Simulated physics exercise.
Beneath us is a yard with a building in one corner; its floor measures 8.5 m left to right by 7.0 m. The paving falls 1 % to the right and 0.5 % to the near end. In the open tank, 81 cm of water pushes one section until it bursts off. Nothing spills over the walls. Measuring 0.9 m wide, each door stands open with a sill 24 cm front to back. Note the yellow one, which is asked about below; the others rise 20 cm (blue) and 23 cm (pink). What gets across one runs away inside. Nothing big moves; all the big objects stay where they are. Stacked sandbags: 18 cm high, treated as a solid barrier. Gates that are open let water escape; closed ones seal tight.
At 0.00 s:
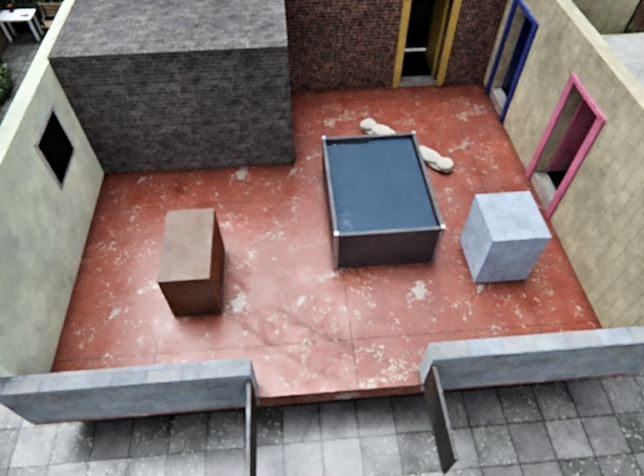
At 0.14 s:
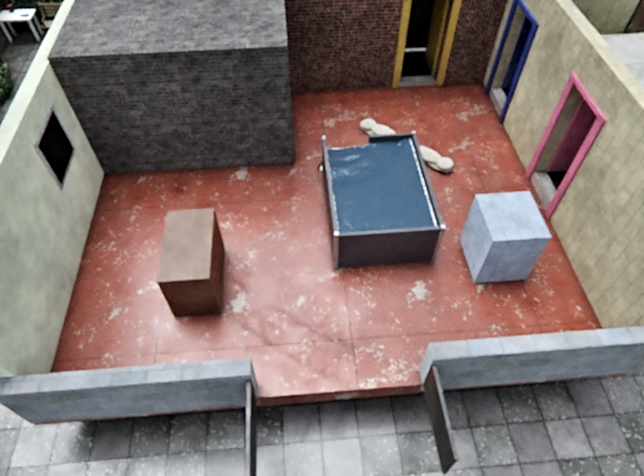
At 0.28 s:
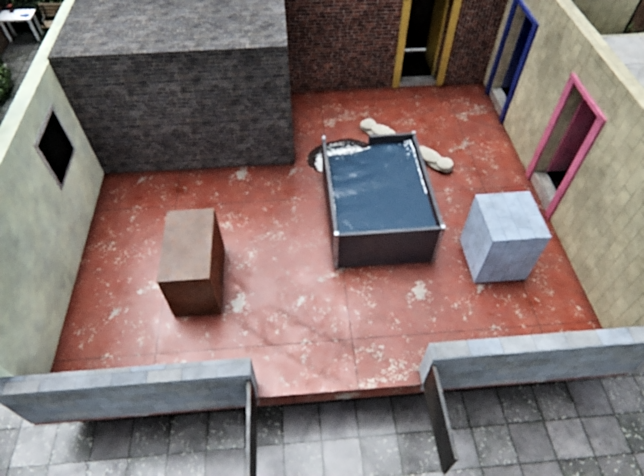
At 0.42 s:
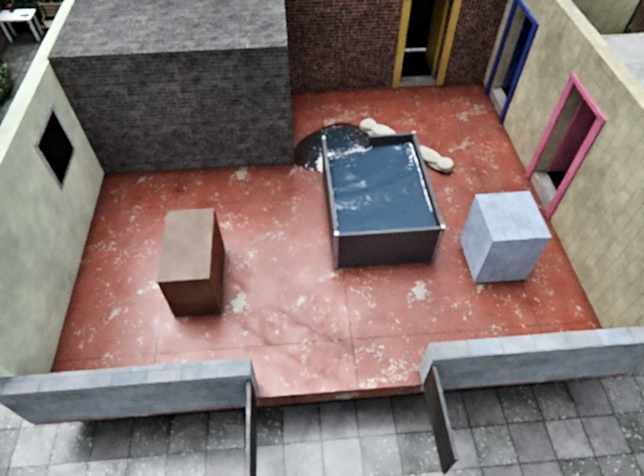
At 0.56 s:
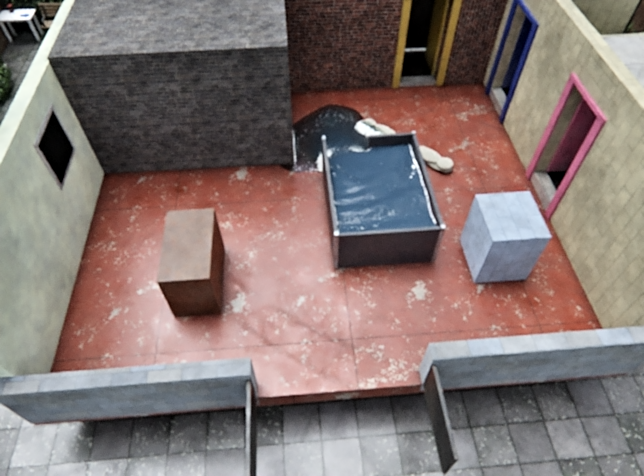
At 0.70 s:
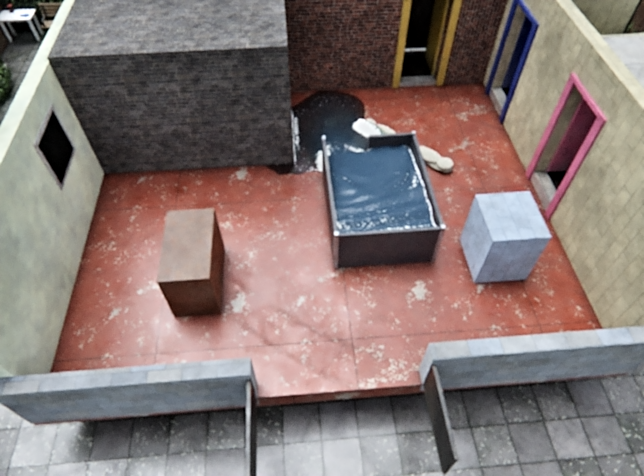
The footage shows a walled red-floored yard with an open tank of dark water, which begins pouring out at the far side, spreading behind the tank beside pale sandbags and reaching the dark brick building on the left.
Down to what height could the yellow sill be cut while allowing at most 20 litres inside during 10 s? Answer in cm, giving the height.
It could go down to about 8 cm.
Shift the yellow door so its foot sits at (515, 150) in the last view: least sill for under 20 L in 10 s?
Minimum: About 12.0 cm.
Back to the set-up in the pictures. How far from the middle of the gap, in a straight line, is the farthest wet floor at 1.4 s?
About 3.2 m.
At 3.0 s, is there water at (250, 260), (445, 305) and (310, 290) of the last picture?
Point by point: Bone dry, then bone dry, then bone dry.
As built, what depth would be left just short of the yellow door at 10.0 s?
Lab note: Depth approx. 7.5 cm.
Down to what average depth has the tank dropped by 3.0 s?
Around 39 cm on average.
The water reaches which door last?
That one's the pink door.
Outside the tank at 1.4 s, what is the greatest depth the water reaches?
55 cm.
After 1.4 s water covers 15 % of the floor, deepest (55 cm) near (296, 95); it has not reached the yellow door.
After 3.0 s water covers 25 % of the floor, deepest (38 cm) near (484, 87); 12 cm at the yellow door, 1 litre in over its 11 cm sill.
After 10.0 s water covers 65 % of the floor, deepest (20 cm) near (613, 353); 7 cm at the yellow door, 5 litres in over its 11 cm sill.
At the yellow door as built, the water arrived by 1.5 s and peaked near 13 cm at 2.8 s.
Run again over the same 10 s with other heights there, 33 litres in over 7 cm, 11 litres over 9.5 cm. The limit of 20 litres is kept from about 8 cm up.
